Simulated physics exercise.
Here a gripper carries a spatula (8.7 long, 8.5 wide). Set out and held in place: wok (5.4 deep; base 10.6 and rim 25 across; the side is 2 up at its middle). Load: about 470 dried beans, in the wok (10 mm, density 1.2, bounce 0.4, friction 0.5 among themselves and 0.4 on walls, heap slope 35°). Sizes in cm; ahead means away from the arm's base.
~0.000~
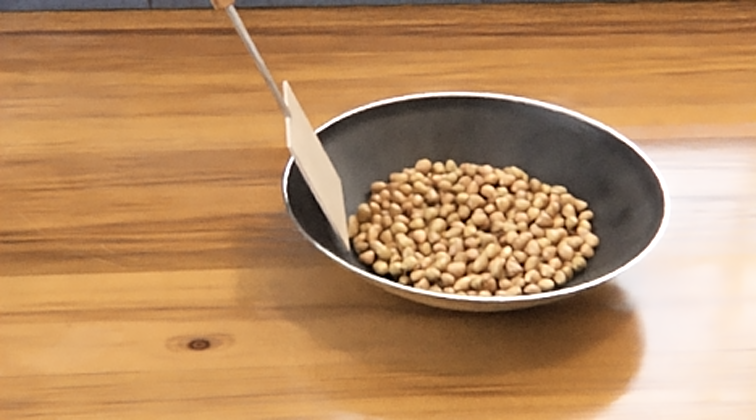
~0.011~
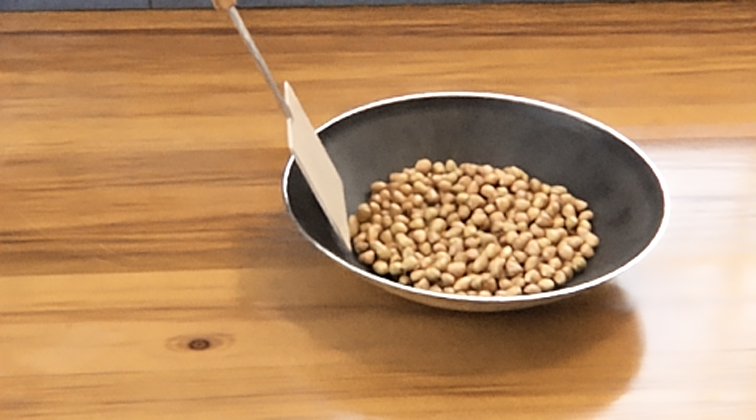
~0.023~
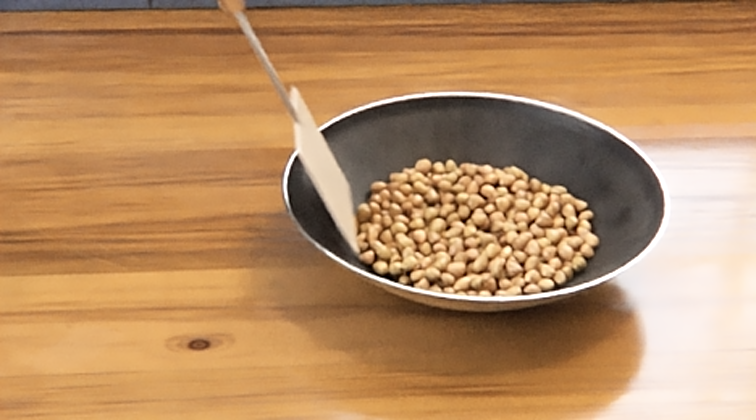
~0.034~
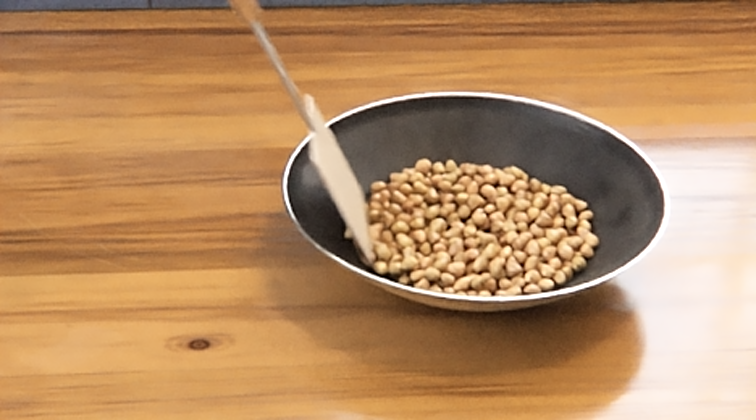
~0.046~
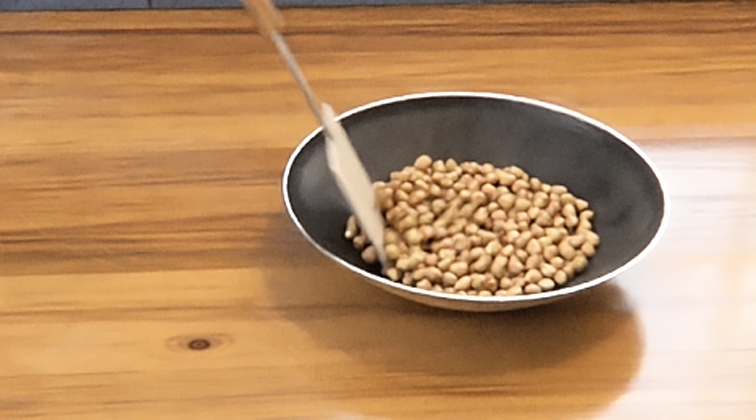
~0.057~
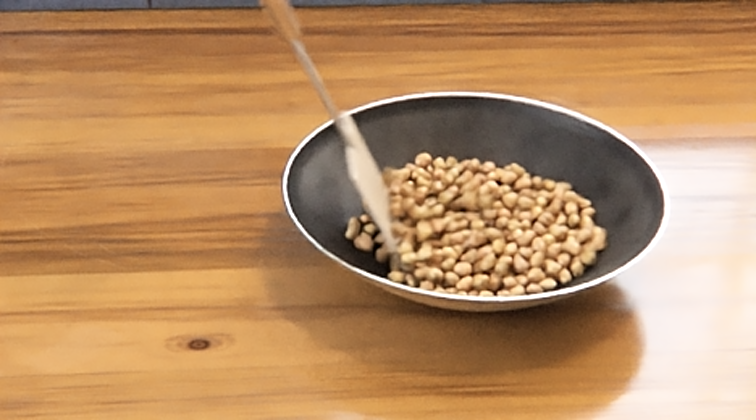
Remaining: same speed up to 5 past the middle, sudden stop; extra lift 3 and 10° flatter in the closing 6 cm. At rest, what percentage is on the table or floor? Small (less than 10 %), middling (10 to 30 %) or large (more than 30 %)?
A middling share, 10 to 30 %, ends on the table or floor.
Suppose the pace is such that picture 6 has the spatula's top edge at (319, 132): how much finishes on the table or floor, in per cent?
Some 0 per cent.
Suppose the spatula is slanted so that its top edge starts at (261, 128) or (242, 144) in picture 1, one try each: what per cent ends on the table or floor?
About 10 and 10 per cent.
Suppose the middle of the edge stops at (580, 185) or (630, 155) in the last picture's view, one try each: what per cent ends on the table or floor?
Some 40 and 50 per cent.
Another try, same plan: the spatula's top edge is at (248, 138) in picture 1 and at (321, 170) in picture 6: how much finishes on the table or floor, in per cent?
About 20 per cent.
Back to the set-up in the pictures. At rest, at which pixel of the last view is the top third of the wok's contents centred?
Around (589, 204).
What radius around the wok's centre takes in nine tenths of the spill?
About 40 cm.
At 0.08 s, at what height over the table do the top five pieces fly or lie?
About 6 cm.
By 0.08 s, sloping 65°, highest piece 9 above the table; 471 in the wok.
By 0.11 s, sloping 61°, highest piece 11 above the table; 470 in the wok, 1 on the blade or in flight.
By 0.33 s, sloping 55°, highest piece 14 above the table; 397 in the wok, 54 on the table or floor, 20 on the blade or in flight.
By 1.38 s, sloping 55°, highest piece 6 above the table; 397 in the wok, 74 on the table or floor.
Final count, 397 in the wok, 74 on the table or floor. That is 16 % on the table or floor.
